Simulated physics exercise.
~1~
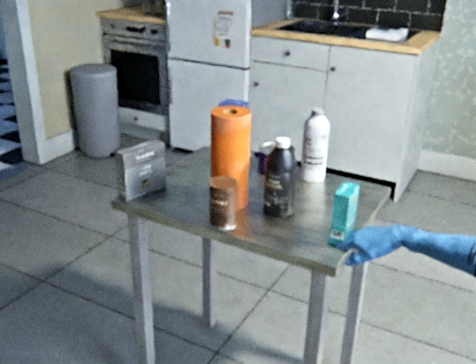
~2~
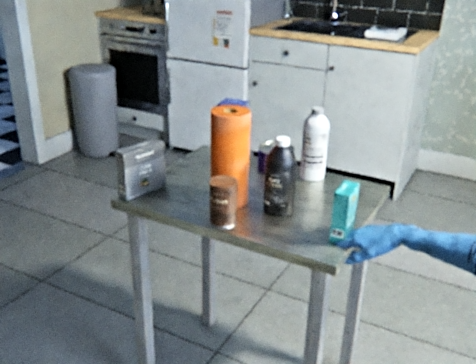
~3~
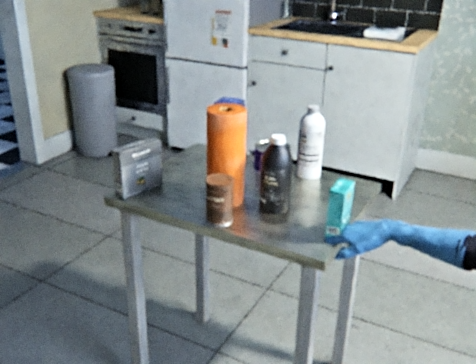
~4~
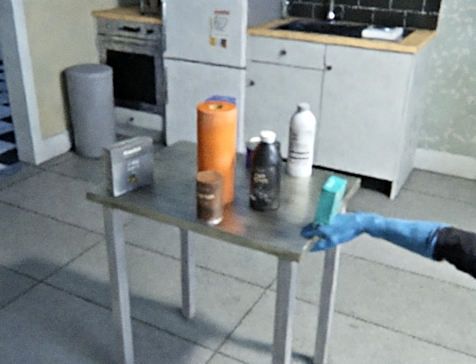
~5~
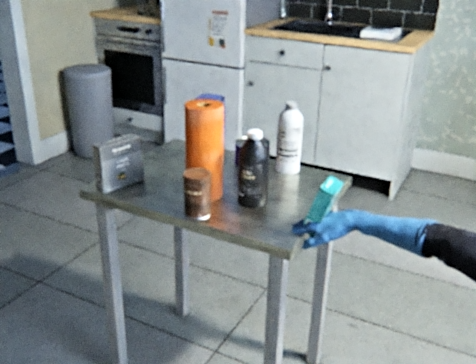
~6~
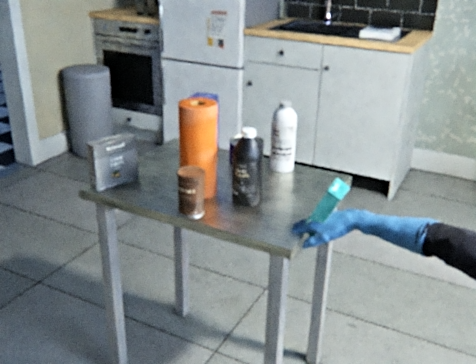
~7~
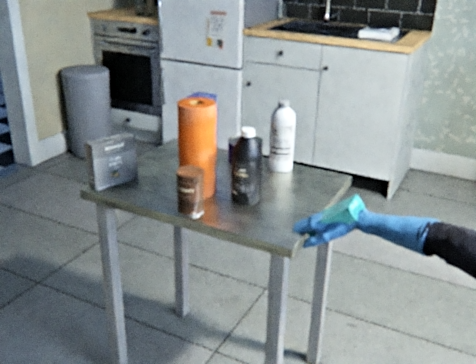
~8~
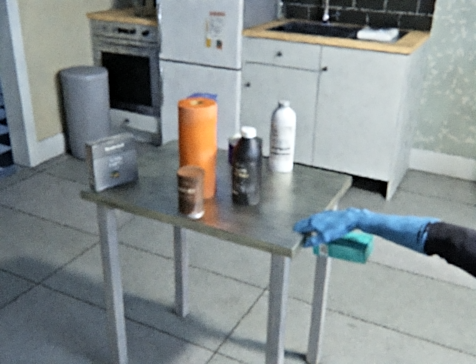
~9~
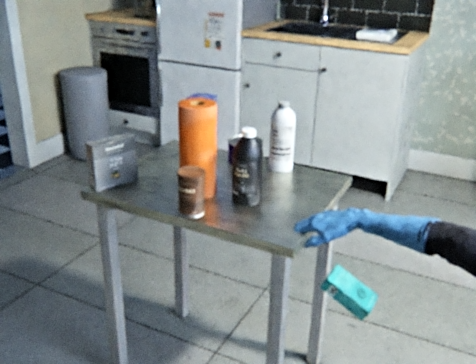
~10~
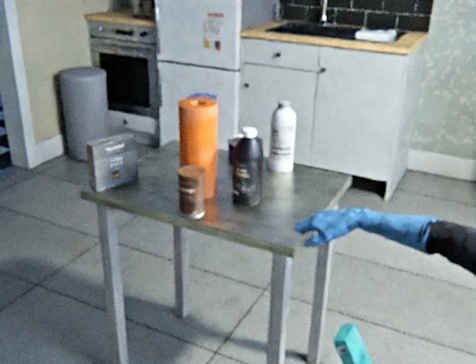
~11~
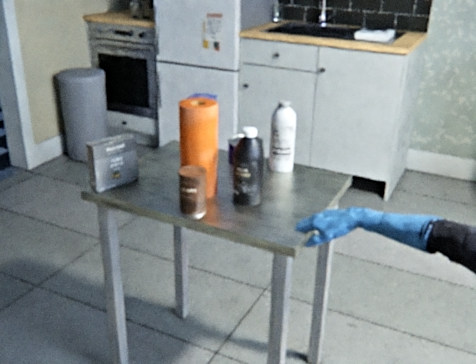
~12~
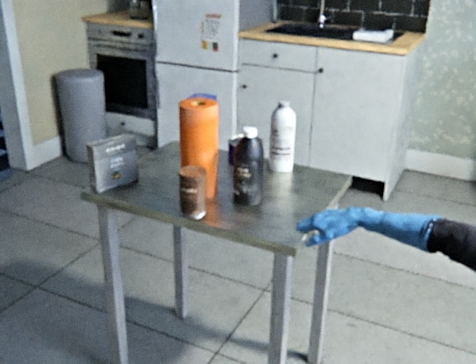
A tall orange roll stands near the middle of a small metal-topped table in a kitchen, seen from slightly above, with a fridge, oven, bin and sink unit behind. Around it are a grey packet at left, a brown tin in front, black and white bottles to the right, and a turquoise packet at the right corner beside a blue-gloved hand. The table slides left, and the turquoise packet leans toward the glove. It tips over the edge, tumbles past the hand and drops out of view. The table stops, the other things still upright, the hand still at its corner.
